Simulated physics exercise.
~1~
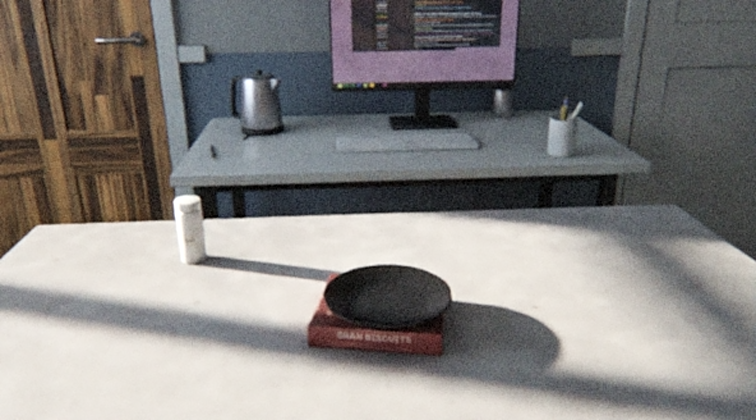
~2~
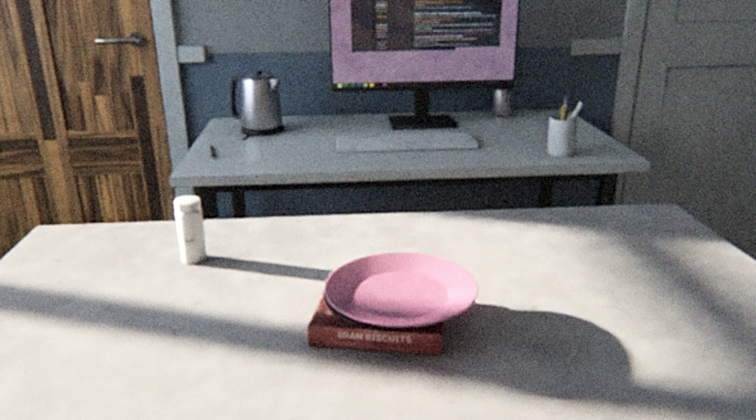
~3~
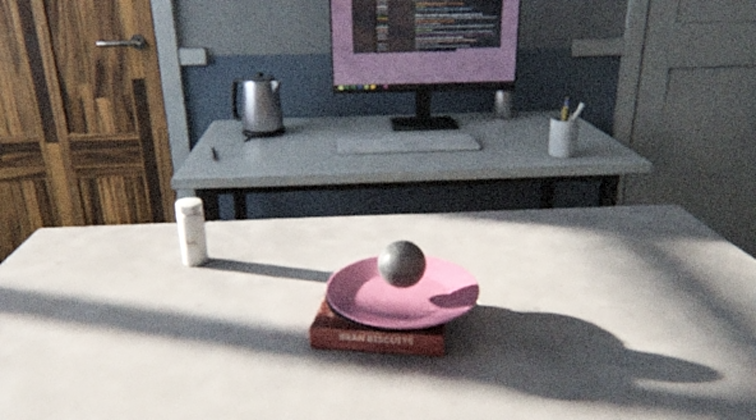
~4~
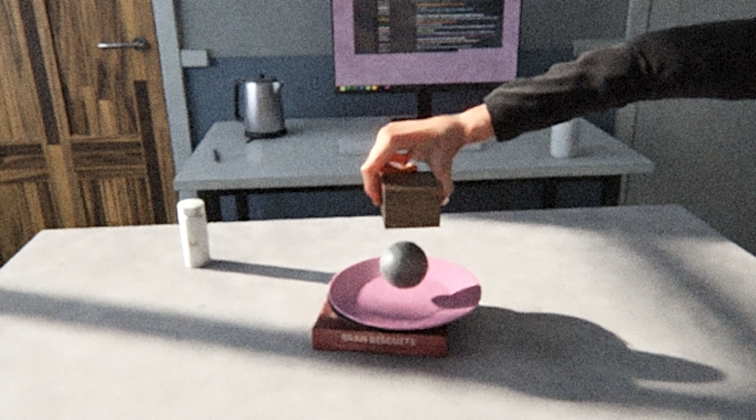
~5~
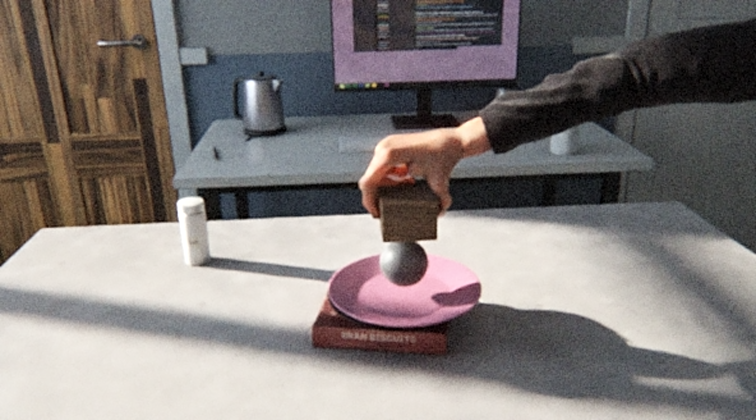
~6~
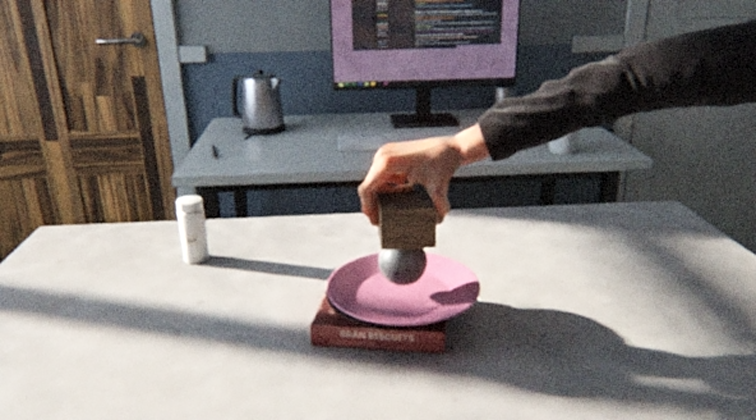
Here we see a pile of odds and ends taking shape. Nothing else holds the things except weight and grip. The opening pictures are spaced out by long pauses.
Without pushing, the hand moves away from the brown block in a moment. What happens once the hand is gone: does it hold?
It is going to drop something.
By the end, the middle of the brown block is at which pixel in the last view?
At about (554, 303).
Then, 0.50 s later than the last frame, brown block now fallen.
Then, 0.60 s later than the last frame, things are still on the move.
Then, 0.80 s later than the last frame, as before.
Then, 1.50 s later than the last frame, nothing new.
When it is over, fallen, brown block; the other 5 as before. End places, in pixels of the last picture, brown block near (554, 303). The pile gives way.
